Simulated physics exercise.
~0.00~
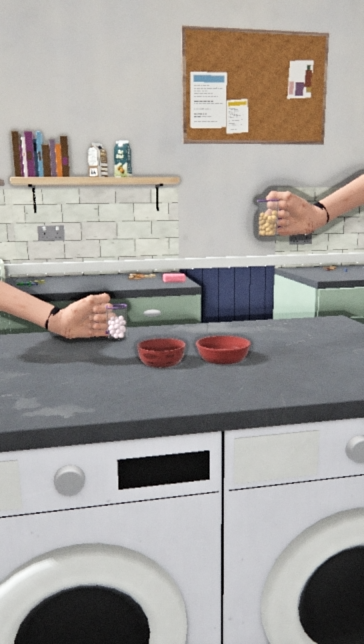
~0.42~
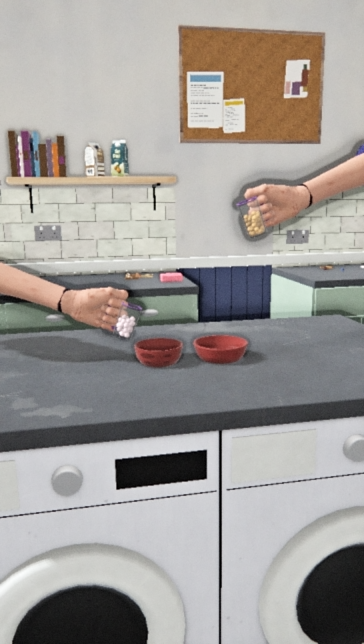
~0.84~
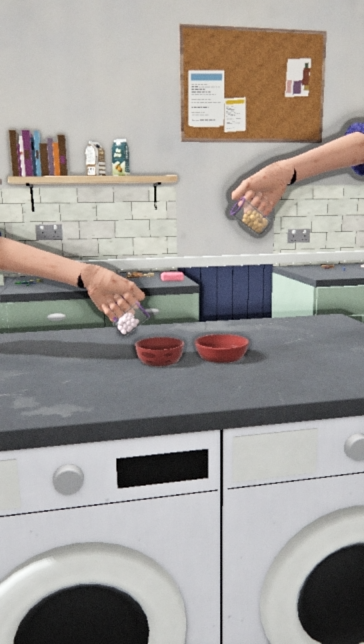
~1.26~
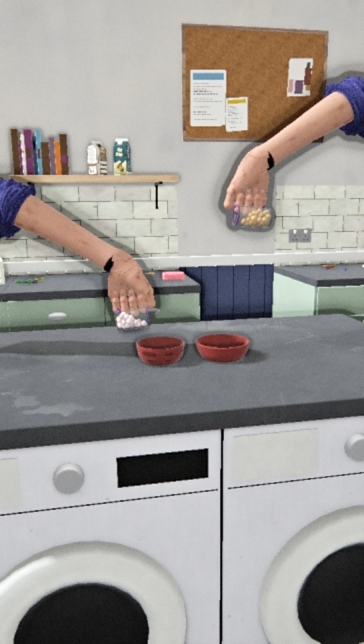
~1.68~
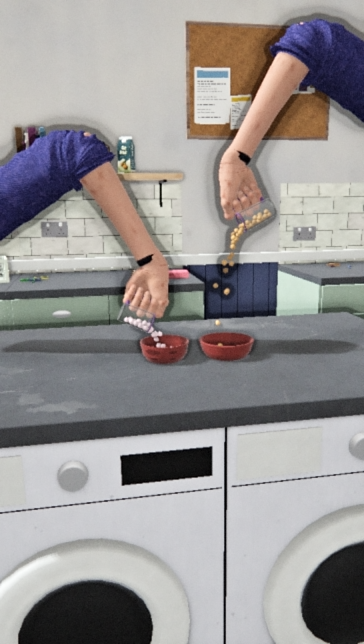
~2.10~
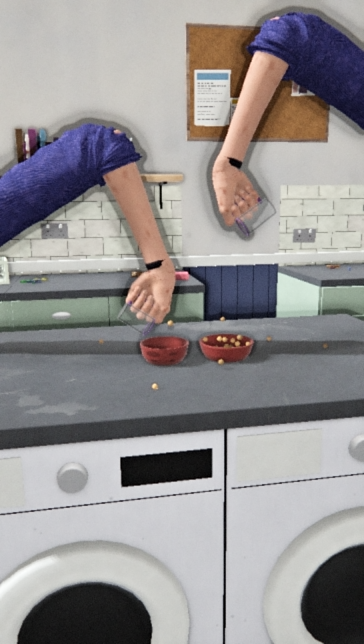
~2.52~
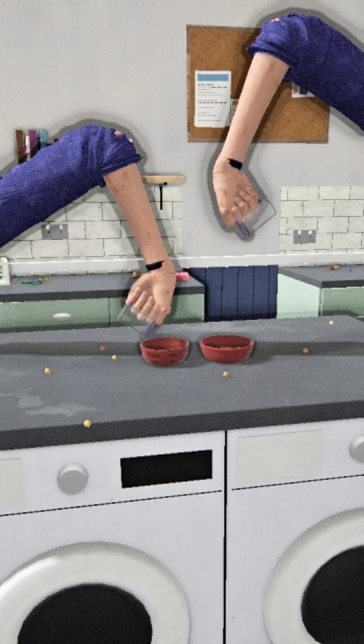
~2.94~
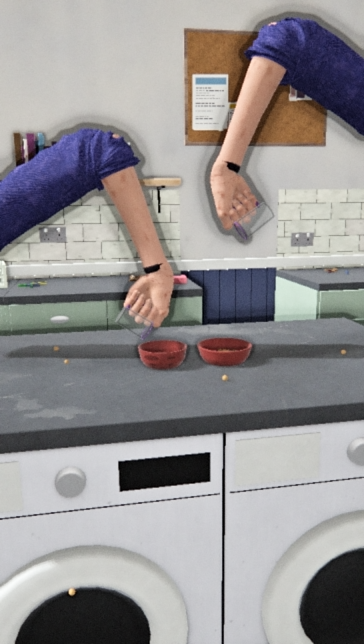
In a laundry room seen from the front, a dark grey counter runs above two white washing machines, with a corkboard and a small shelf on the wall behind. Two red dishes sit side by side on the counter, while a hand at left holds a clear cup of pale pieces low and another at right holds a cup of yellowish ones much higher. Both hands move inward and tip their cups. The pale pieces slide into the left dish, and the yellowish ones fall farther, some bouncing and scattering. Finally both cups hang upturned, the left load all caught, several yellowish pieces having escaped the right dish.
